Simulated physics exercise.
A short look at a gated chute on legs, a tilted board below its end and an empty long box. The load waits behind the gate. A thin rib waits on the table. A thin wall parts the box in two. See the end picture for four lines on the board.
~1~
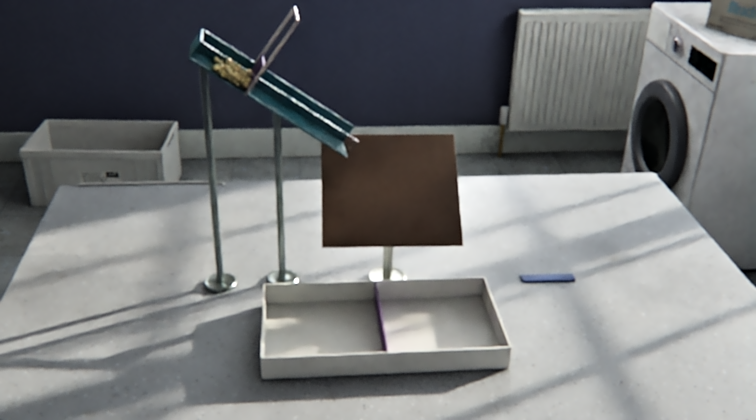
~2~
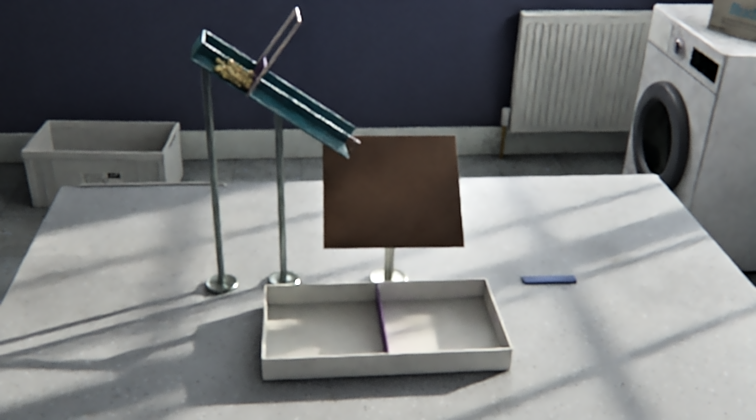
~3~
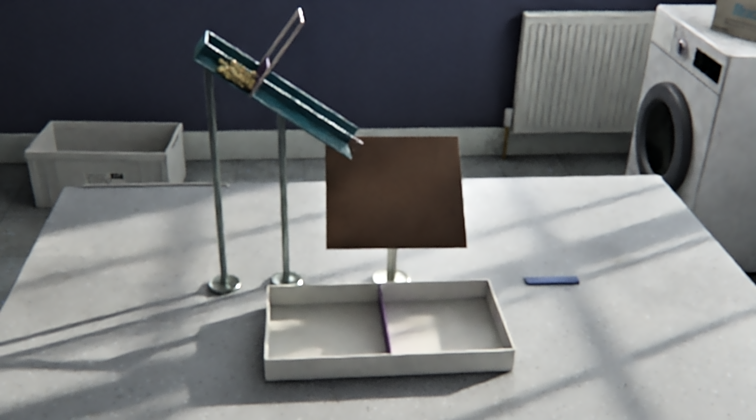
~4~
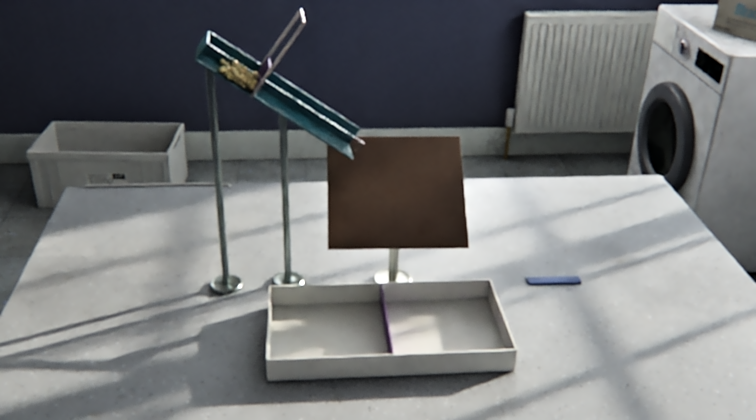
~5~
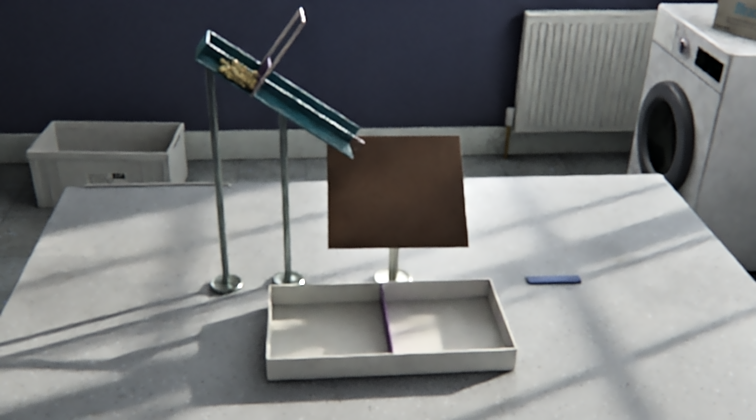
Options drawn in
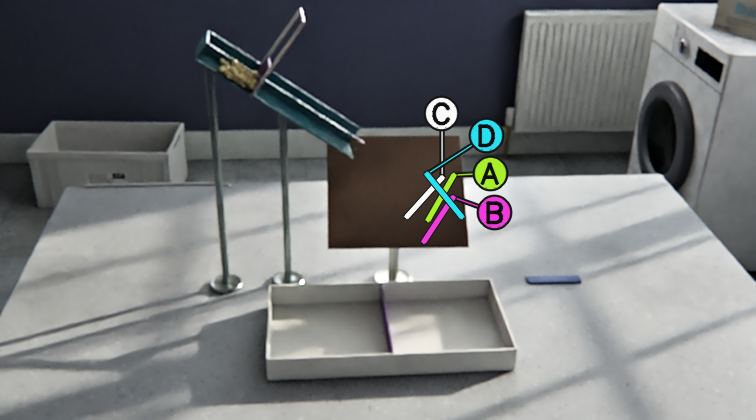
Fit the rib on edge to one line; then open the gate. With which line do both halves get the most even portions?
It is C.
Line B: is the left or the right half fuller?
More lands on the right.
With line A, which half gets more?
More lands on the right.
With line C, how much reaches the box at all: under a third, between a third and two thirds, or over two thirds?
It is over two thirds.
On the marked copy, line A from (453, 175) to (428, 219); line B from (453, 197) to (423, 241); line C from (442, 177) to (406, 216); line D from (426, 174) to (461, 216).
With A, of what is caught, a stray few in the left half, nearly all in the right.
With B, of what is caught, a stray few in the left half, nearly all in the right.
With C, of what is caught, about half in the left half, about half in the right.
With D, of what is caught, none in the left half, all in the right.
